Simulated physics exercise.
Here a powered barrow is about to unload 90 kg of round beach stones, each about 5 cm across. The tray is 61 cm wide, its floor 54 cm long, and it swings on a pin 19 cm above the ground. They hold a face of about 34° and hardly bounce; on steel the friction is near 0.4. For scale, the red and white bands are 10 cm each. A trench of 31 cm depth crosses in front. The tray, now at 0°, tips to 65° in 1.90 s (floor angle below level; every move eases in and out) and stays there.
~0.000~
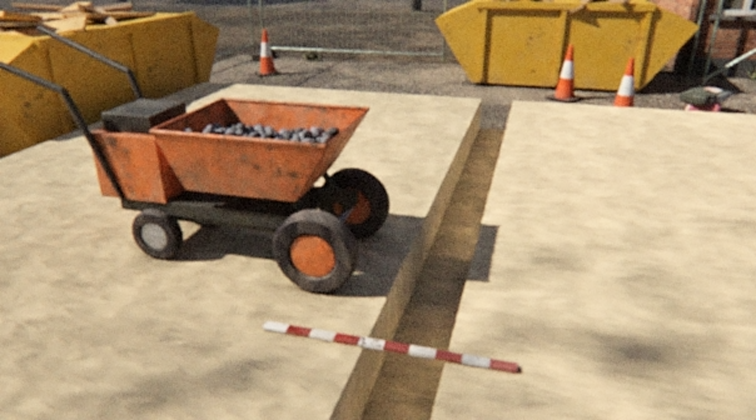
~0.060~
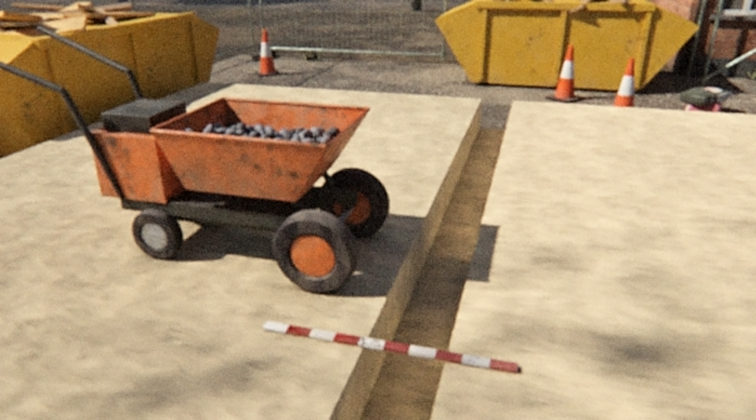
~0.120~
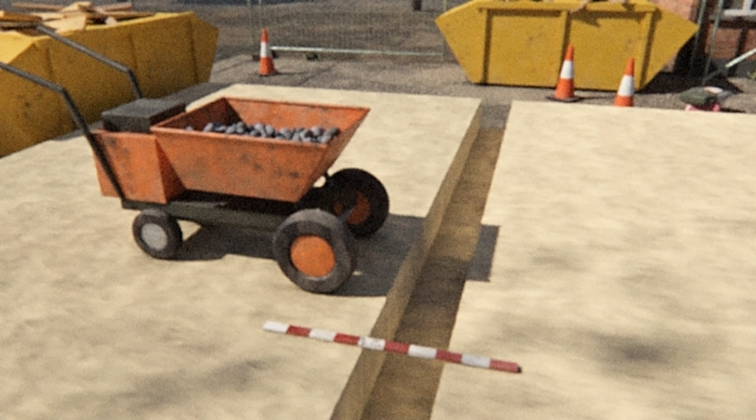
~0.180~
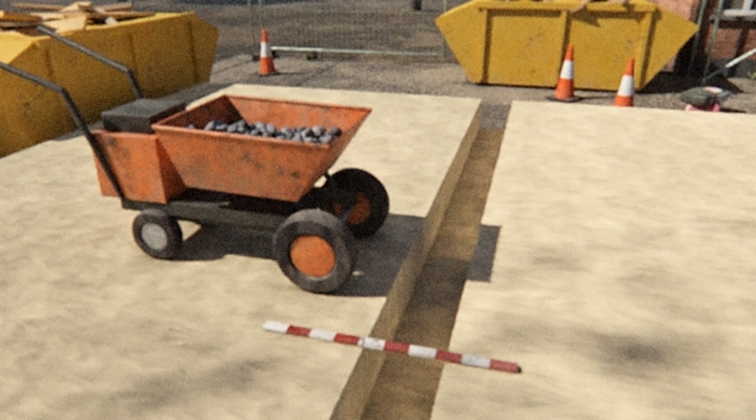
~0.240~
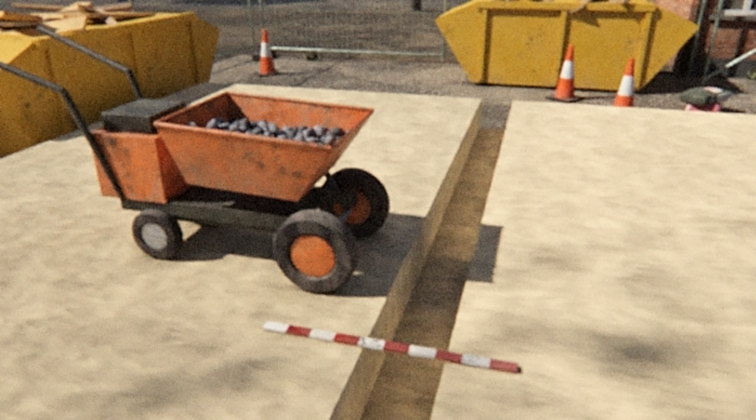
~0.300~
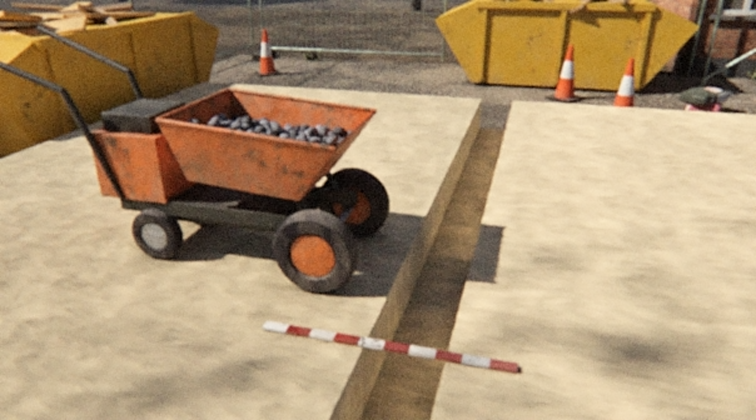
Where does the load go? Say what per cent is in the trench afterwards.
Some 54 per cent of it.
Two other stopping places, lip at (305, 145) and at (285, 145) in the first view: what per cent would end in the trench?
About 70 and 90 per cent.
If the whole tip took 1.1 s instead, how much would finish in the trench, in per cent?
It would be near 45 per cent.
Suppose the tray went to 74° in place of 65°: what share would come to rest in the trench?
It would be near 45 per cent.
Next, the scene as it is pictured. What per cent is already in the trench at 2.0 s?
About 15 per cent by then.
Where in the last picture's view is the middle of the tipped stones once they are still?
Their middle is at about (460, 307).
After 1.4 s the floor is at 55°; 100 % in the tray; the foremost stones are at (419, 188).
After 2.0 s the floor is at 65°; 62 % in the tray, 13 % in the trench, 25 % past the trench; the foremost stones are at (542, 274).
After 2.3 s the floor is at 65°; 38 % in the tray, 20 % in the trench, 42 % past the trench; the foremost stones are at (620, 289).
After 4.3 s the floor is at 65°; 5 % in the tray, 54 % in the trench, 41 % past the trench; the foremost stones are at (657, 290).
